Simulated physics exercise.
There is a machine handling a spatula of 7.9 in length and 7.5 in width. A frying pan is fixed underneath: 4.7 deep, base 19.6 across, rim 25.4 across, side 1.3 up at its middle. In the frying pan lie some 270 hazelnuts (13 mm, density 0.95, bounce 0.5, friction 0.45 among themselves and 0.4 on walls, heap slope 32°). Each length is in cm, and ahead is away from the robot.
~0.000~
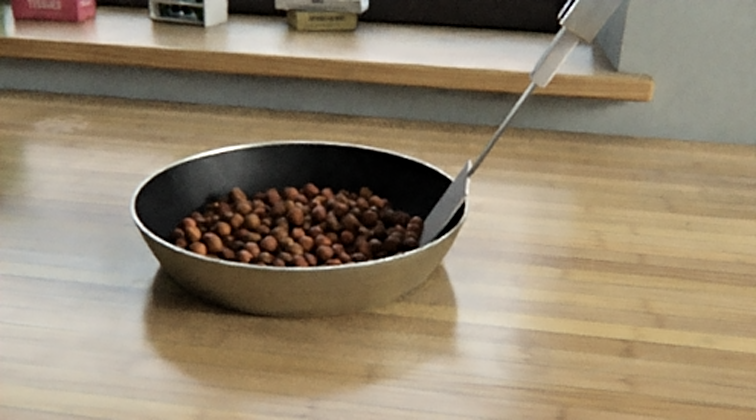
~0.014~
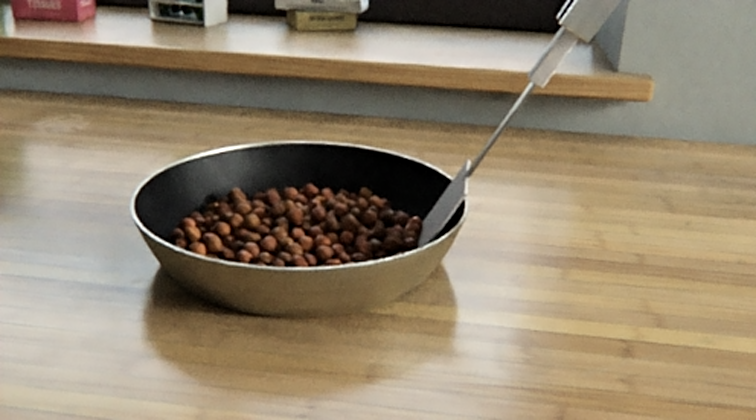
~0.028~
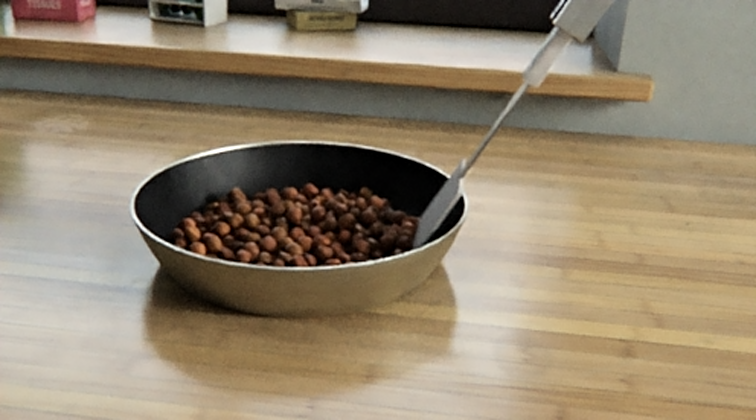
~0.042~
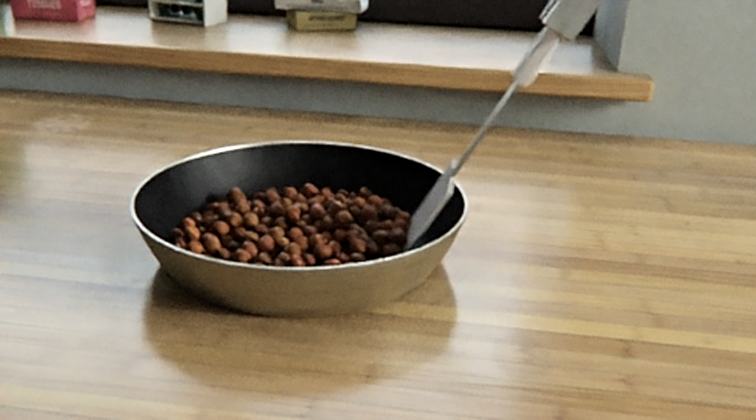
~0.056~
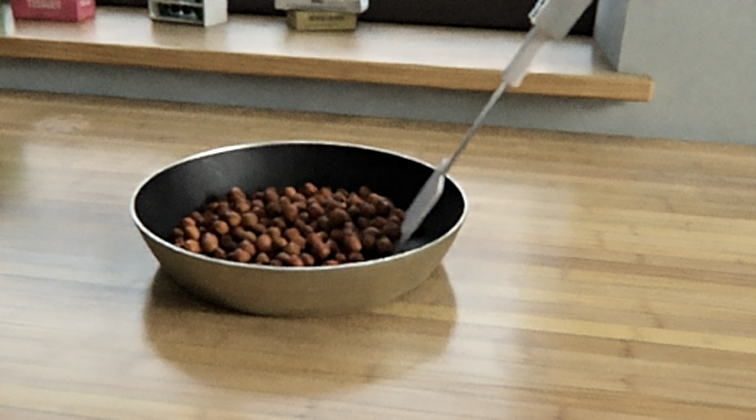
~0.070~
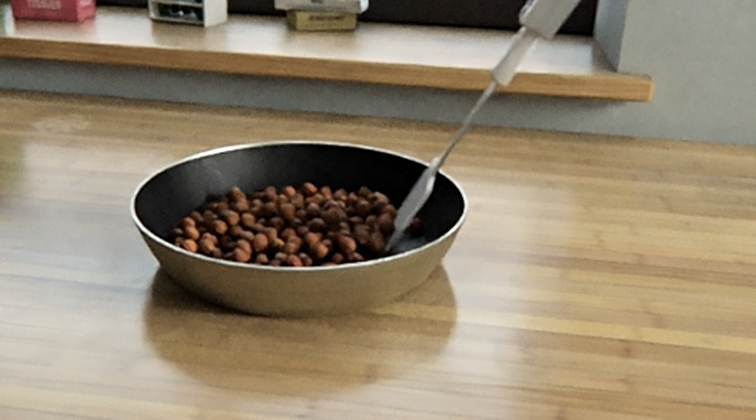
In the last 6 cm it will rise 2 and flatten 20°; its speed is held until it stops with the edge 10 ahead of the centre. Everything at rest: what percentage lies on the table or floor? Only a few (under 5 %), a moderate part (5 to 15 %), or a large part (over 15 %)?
A moderate part.
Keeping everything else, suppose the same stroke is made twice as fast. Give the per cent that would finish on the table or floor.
I'd expect near 25 per cent.
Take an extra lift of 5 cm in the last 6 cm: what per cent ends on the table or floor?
It comes to around 10 percent.
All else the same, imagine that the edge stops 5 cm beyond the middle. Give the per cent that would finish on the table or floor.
Estimate: Approx. 0 %.
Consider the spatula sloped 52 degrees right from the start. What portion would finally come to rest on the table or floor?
Around 10 in a hundred.
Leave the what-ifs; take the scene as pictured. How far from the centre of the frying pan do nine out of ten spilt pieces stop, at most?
25 cm.
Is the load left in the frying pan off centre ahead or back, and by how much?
It sits some 4.0 centimetres ahead of centre.
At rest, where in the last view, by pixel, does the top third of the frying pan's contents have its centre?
I'd say around pixel (190, 213).
After 0.18 s, sloping 61°, highest piece 5 above the table; 273 in the frying pan.
After 0.30 s, sloping 55°, highest piece 6 above the table; 273 in the frying pan.
After 0.56 s, sloping 41°, highest piece 7 above the table; 249 in the frying pan, 17 on the table or floor, 7 on the blade or in flight.
After 1.61 s, sloping 41°, highest piece 6 above the table; 248 in the frying pan, 25 on the table or floor.
In the end, 248 in the frying pan, 25 on the table or floor. That is 9 % on the table or floor.
